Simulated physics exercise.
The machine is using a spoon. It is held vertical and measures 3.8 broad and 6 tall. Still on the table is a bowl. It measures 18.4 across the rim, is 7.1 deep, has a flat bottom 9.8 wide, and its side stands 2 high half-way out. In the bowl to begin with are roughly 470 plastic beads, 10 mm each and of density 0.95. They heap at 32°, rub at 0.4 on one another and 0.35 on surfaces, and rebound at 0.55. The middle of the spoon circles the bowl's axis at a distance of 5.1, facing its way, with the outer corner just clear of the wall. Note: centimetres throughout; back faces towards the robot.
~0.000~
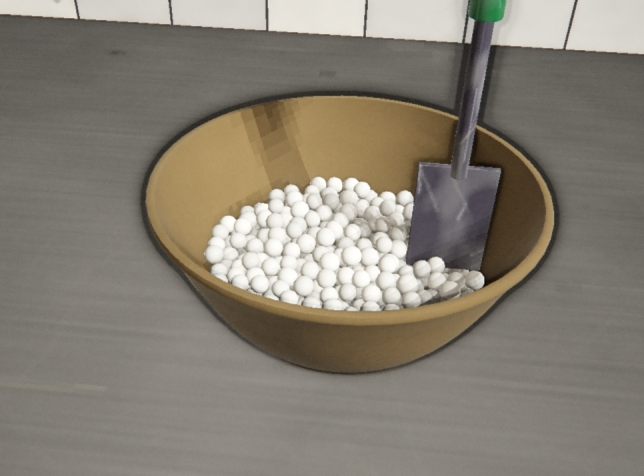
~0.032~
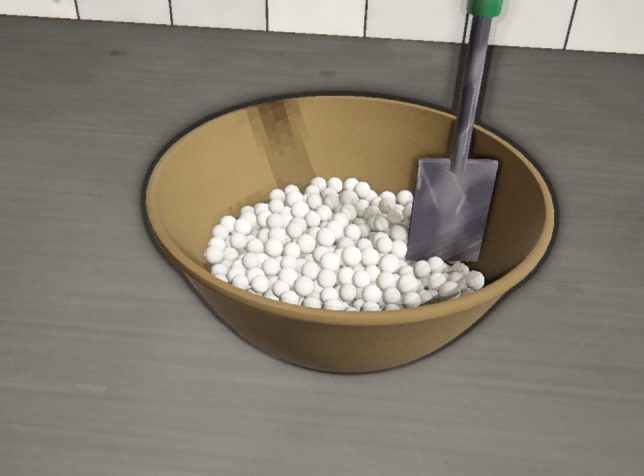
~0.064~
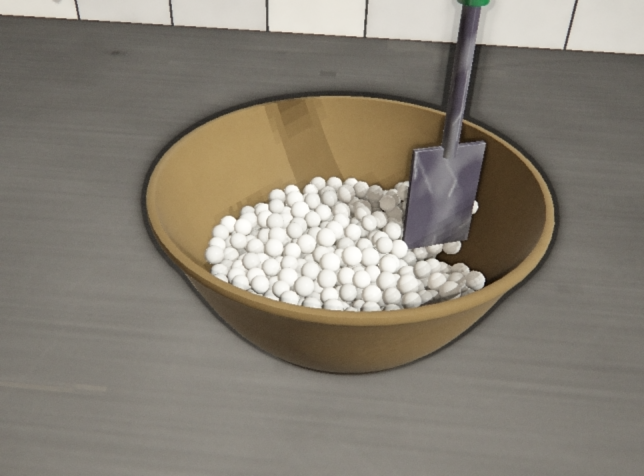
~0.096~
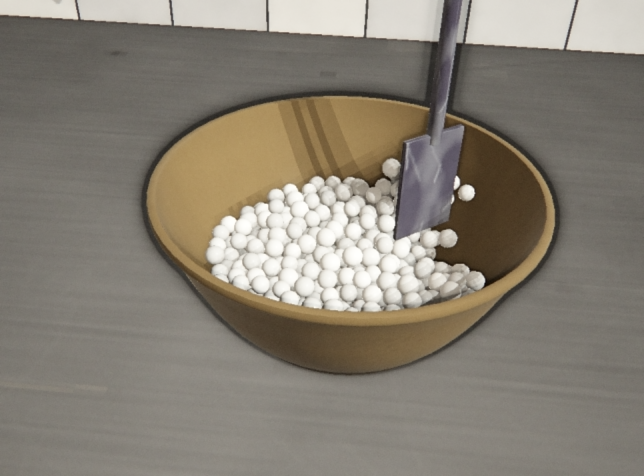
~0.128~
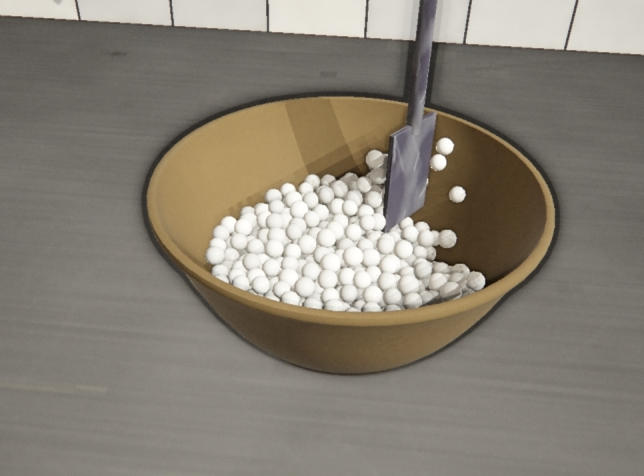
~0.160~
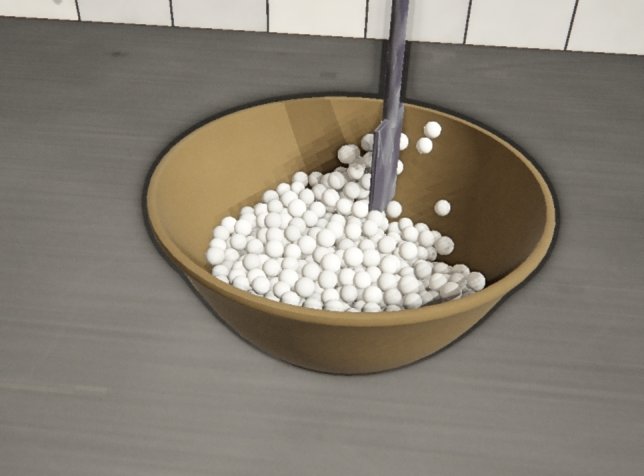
On a grey tabletop, a purple-grey spatula sweeps leftward round the back of a tan bowl, pushing and scattering white beads.
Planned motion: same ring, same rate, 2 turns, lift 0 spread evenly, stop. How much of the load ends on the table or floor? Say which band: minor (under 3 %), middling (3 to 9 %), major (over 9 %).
Band: Middling.
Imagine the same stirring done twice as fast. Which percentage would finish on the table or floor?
About 35 percent, I'd say.
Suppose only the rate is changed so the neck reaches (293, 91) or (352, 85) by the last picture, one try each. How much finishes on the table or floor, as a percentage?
Near 30 per cent for the first, near 15 per cent for the second.
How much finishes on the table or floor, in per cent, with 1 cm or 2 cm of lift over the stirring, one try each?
That gives about 0 per cent and 0 per cent, in order.
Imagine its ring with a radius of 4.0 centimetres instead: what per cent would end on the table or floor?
Around 0 in a hundred.
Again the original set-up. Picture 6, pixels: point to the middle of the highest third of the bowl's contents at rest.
In the final view it lies around (411, 218).
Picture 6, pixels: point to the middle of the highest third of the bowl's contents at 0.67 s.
About (453, 256) in the last picture.
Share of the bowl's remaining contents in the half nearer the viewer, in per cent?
It comes to near 40 percent.
By 0.67 s, 326° round, highest piece 8 above the table; 462 in the bowl, 8 on the table or floor, 2 in flight or on the tool.
By 1.17 s, 222° round, highest piece 8 above the table; 454 in the bowl, 17 on the table or floor, 1 in flight or on the tool.
By 1.63 s, 0° round, highest piece 6 above the table; 448 in the bowl, 24 on the table or floor.
By 2.33 s, 0° round, highest piece 6 above the table; 448 in the bowl, 24 on the table or floor.
Final count, 448 in the bowl, 24 on the table or floor. That is 5 % on the table or floor.
